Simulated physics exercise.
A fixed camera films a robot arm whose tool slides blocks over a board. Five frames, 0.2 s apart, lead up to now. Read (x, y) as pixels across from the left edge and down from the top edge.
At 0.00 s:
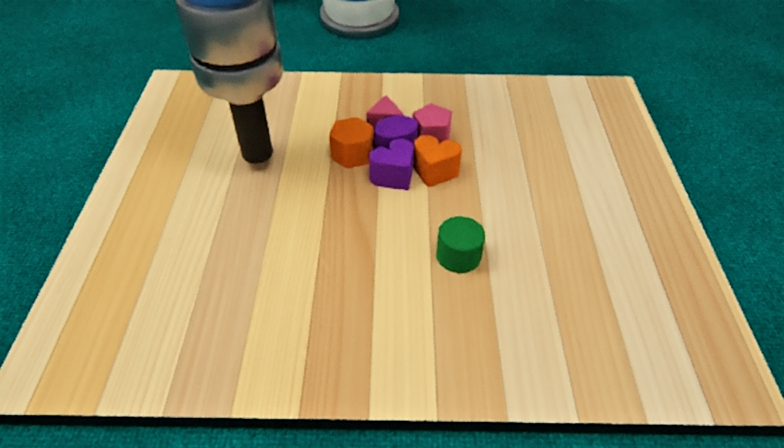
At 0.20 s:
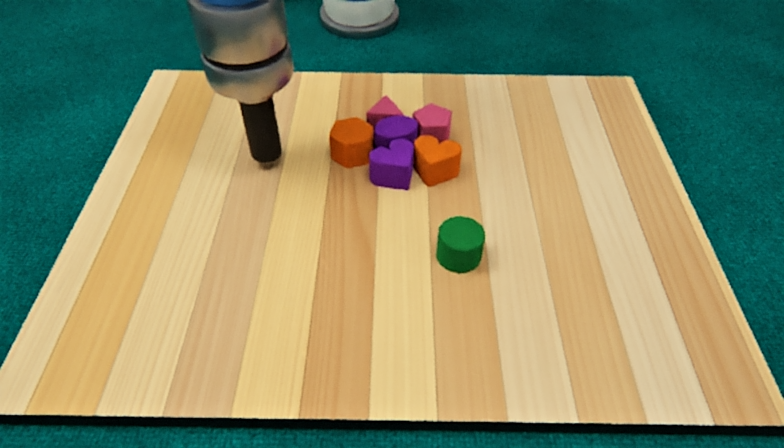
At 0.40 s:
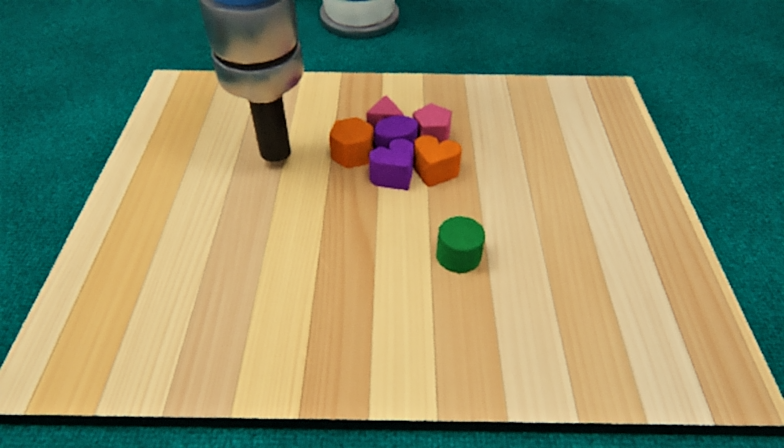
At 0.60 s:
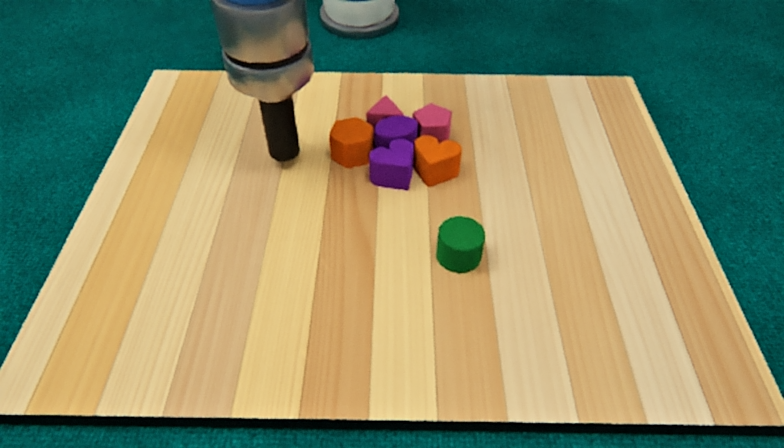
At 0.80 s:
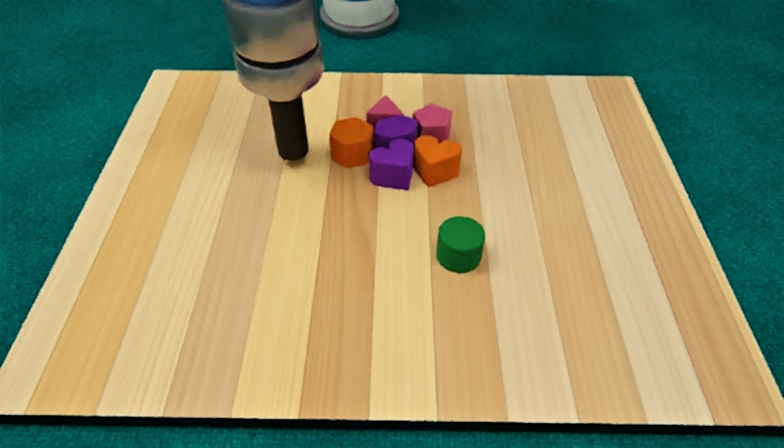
On a striped wooden board, a robot arm's dark tool moving slowly right toward a still cluster of orange, purple and pink blocks.
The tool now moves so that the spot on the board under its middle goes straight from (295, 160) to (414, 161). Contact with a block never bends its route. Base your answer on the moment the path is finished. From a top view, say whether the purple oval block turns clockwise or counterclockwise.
Answer: With the clock.
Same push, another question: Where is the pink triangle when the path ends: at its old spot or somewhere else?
The pink triangle will not stay where it is.
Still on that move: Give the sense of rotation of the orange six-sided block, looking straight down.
Anticlockwise, looking down.
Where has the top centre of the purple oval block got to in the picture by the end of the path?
Most likely (439, 112).
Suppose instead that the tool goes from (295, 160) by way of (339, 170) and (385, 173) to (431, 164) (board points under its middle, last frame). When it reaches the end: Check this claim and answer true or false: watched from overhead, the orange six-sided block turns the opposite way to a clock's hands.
The claim holds.
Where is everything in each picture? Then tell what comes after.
In the first frame, tool tip at (257, 154); block tops, orange six-sided block at (351, 130); pink triangle at (385, 106); purple heart-shaped block at (394, 152); purple oval block at (396, 125); orange heart-shaped block at (437, 148).
In the second frame, tool at (267, 153); blocks unchanged.
In the third frame, tool at (276, 152); blocks unchanged.
In the fourth frame, tool at (285, 151); blocks unchanged.
In the fifth frame, tool at (294, 151); orange six-sided block at (351, 130); pink triangle at (385, 106); purple heart-shaped block at (394, 152); purple oval block at (396, 125); orange heart-shaped block at (437, 148).
What follows on the original path. One third of the way, tool at (334, 151); orange six-sided block at (368, 126), turned 15° anticlockwise; purple oval block at (411, 123), turned 20° clockwise.
Two thirds of the way, tool at (375, 151); orange six-sided block at (395, 118), turned 70° anticlockwise; pink triangle at (389, 97); purple oval block at (433, 116), turned 80° clockwise.
At the end, tool at (415, 152); orange six-sided block at (401, 114), turned 90° anticlockwise; pink triangle at (387, 95), turned 15° anticlockwise; purple heart-shaped block at (408, 159), turned 35° clockwise; purple oval block at (439, 112), turned 110° clockwise; orange heart-shaped block at (452, 151).
